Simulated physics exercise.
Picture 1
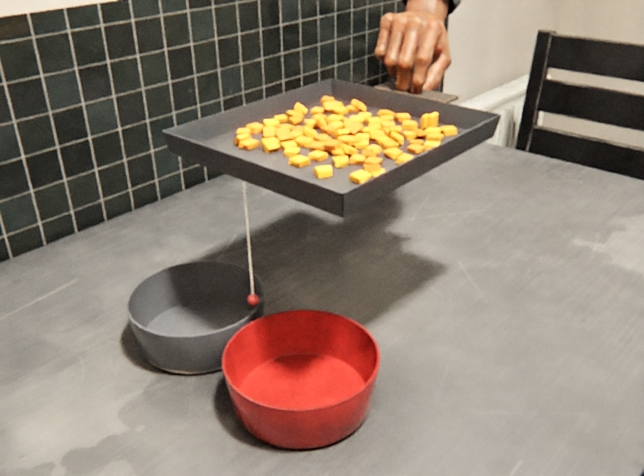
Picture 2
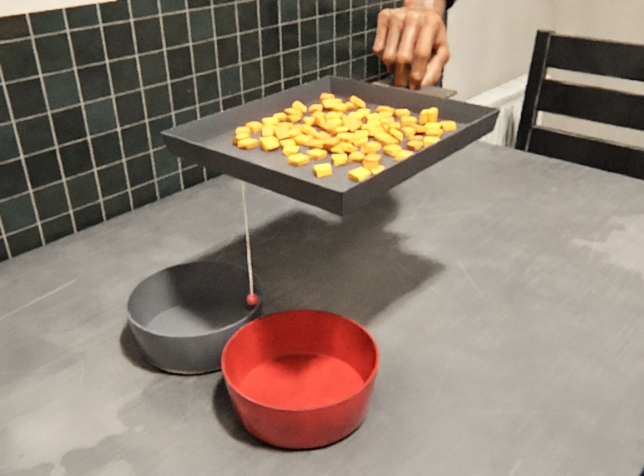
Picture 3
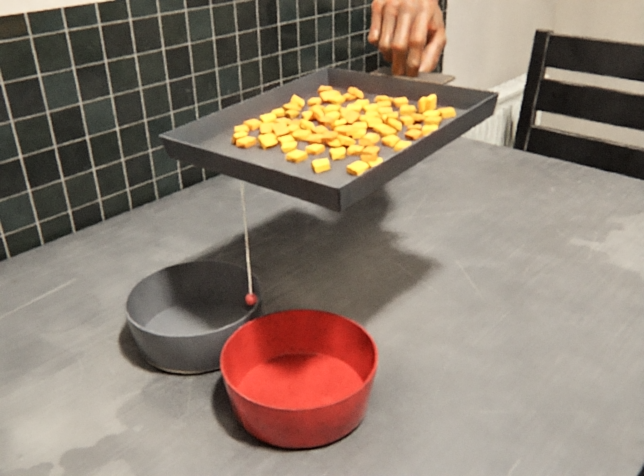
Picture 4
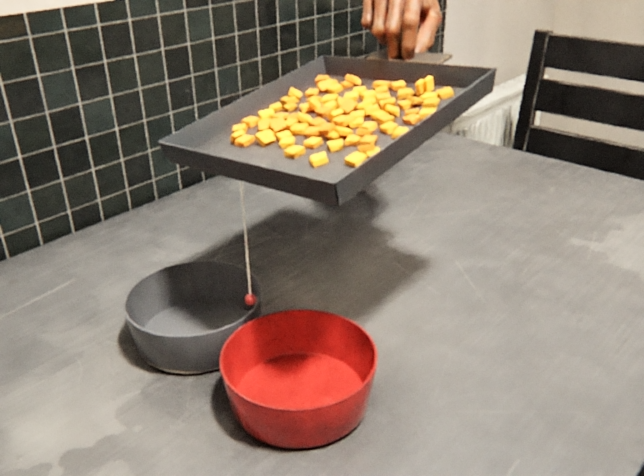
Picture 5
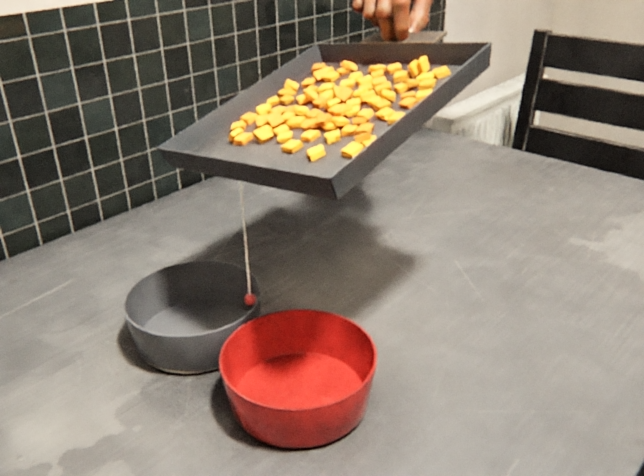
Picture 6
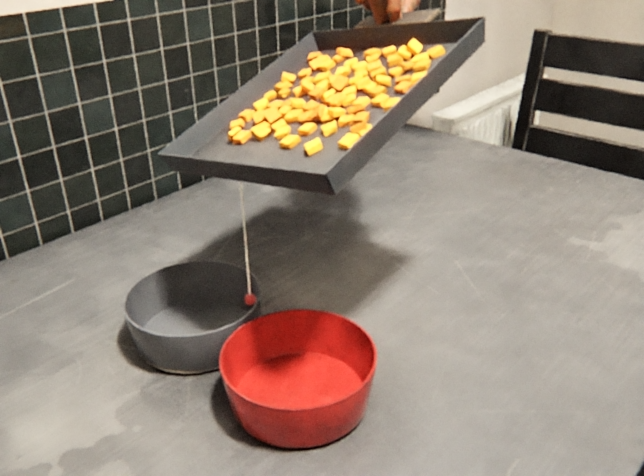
On a grey tabletop, a hand tilting a dark tray of small orange pieces above a grey bowl and a red bowl.
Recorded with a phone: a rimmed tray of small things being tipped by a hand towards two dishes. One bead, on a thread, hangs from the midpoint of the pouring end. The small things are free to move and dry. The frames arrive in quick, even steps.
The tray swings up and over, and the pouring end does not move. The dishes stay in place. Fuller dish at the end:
I'd say the left dish gets the lion's share of it.
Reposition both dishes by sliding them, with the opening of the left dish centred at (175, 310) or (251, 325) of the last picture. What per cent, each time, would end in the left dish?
Roughly 80% the first time and 10% the second time.
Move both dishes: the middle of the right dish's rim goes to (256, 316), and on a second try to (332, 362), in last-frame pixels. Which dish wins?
The first time the left-side one comes out ahead, then the left-side one the second time.
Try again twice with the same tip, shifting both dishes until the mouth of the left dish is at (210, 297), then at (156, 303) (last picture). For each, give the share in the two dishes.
The first comes to 90 percent and the second to 80 percent.
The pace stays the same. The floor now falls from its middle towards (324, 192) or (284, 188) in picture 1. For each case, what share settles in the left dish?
The first gives 0 %, the second 0 %.
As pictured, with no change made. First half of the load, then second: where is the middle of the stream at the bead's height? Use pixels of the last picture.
The leading part at (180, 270), the rest of it at (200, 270).
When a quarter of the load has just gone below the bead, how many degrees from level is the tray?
At some 100 degrees.
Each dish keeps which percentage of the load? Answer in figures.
The left dish gets close to 100 per cent and the right dish close to 0 per cent.
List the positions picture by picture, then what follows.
In the first picture, corners of the pouring end near (168, 131) and (343, 190), level; middle of the load near (341, 134), small crackers; left dish near (142, 344); right dish near (246, 415); bead on its thread near (253, 300).
In the second picture, corners of the pouring end near (167, 132) and (341, 189), level; middle of the load near (340, 131).
In the third picture, corners of the pouring end near (165, 135) and (338, 185), tipped barely, lowest at the left corner; middle of the load near (338, 124).
In the fourth picture, corners of the pouring end near (163, 140) and (334, 180), tipped a little, lowest at the left corner; middle of the load near (335, 114).
In the fifth picture, corners of the pouring end near (162, 146) and (329, 175), tipped clearly, lowest at the left corner; middle of the load near (332, 104).
In the sixth picture, corners of the pouring end near (163, 151) and (324, 170), tipped clearly, lowest at the left corner; middle of the load near (327, 95); left dish near (139, 343); right dish near (243, 414).
Shortly afterwards, tray tipped steeply; all but a few on the tray; only a few in the air.
Next, tray tipped past a quarter turn; near a quarter on the tray; near half in the left dish; only a few outside both; near a quarter in the air.
Some moments later, tray tipped past a quarter turn; all but a few in the left dish; only a few outside both.
In the end, tray tipped past a quarter turn; none at all in the right dish; all but a few in the left dish; only a few outside both.
